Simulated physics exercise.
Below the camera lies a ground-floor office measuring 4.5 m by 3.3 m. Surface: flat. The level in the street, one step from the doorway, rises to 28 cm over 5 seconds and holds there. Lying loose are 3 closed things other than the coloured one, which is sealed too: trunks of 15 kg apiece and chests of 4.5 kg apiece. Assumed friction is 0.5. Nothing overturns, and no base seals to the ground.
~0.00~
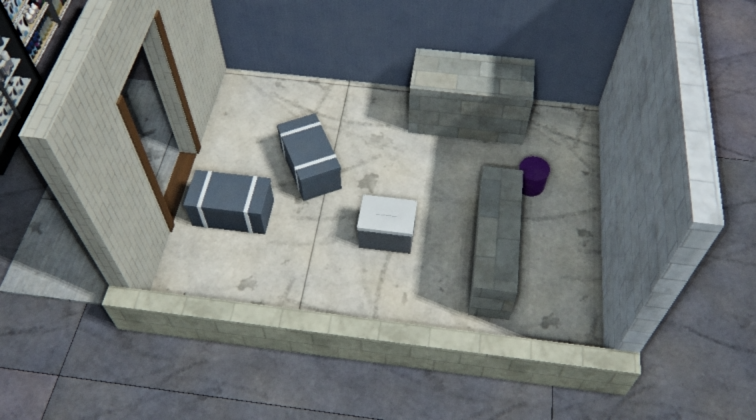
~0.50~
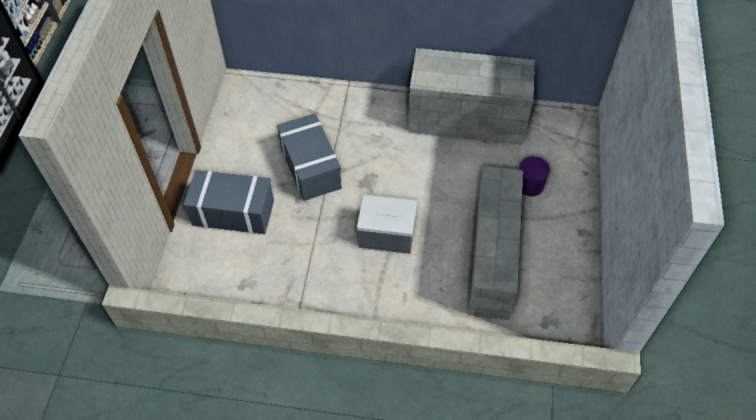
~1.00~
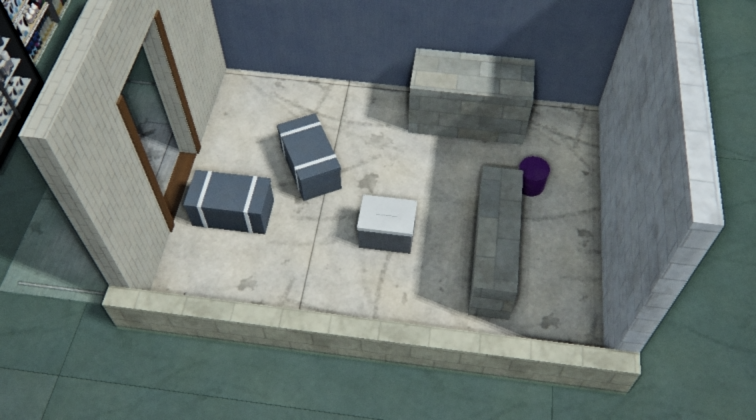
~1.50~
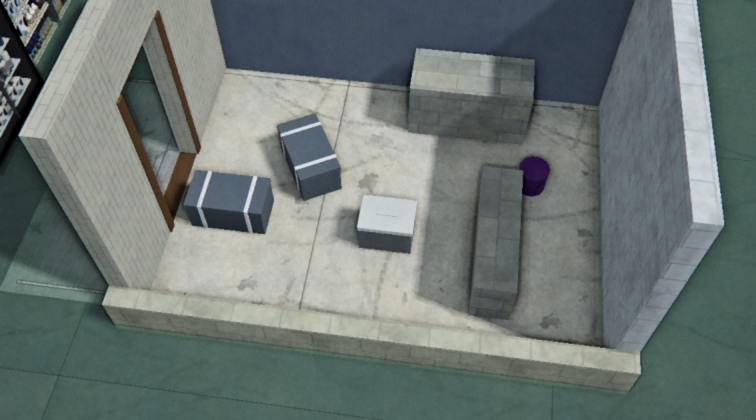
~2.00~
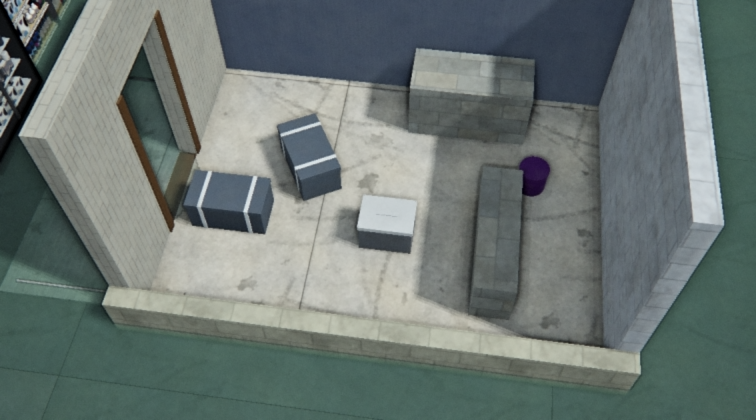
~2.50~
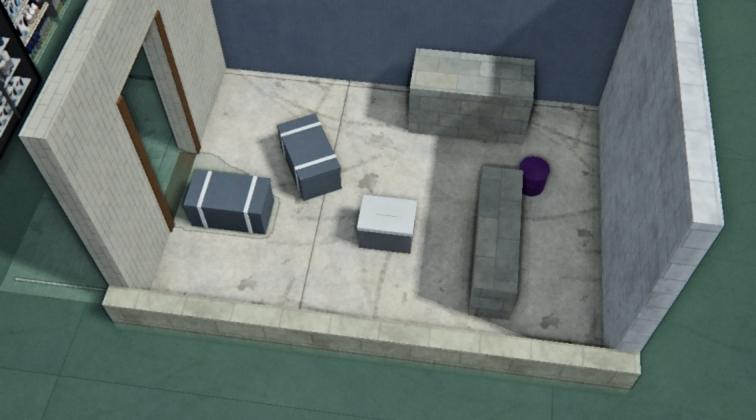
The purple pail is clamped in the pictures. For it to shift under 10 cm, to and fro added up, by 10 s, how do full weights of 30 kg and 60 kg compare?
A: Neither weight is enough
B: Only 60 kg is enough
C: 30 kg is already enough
30 kg is already enough.
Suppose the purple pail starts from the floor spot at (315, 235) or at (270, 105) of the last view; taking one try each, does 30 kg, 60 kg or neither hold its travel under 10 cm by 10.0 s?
Going in order: Both weights work, both weights work.
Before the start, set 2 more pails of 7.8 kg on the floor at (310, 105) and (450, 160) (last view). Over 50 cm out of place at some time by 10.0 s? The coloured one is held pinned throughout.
Those two come out inside the line and over the line, in that order.
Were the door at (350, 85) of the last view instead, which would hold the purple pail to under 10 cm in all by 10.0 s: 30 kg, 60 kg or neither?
With that change, the small one suffices.
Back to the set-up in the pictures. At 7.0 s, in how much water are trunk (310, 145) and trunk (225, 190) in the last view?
Roughly 10 and 11 cm.
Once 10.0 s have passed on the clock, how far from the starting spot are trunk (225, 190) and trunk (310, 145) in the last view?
They've ended up 250 cm and 200 cm away, in that order.
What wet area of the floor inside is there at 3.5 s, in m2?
The covered patch comes to about 2.5 m2.
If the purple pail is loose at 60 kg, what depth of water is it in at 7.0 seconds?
Close to 5 cm deep.
After 3.5 s the purple pail would be 0 cm from its start with 30 kg and 0 cm from its start with 60 kg; 0 cm of water round it then.
After 4.5 s the purple pail would be 0 cm from its start with 30 kg and 0 cm from its start with 60 kg; 0 cm of water round it then.
After 7.0 s the purple pail would be 0 cm from its start with 30 kg and 0 cm from its start with 60 kg; 5 cm of water round it then.
After 10.0 s the purple pail would be 1 cm from its start with 30 kg and 0 cm from its start with 60 kg; 11 cm of water round it then.
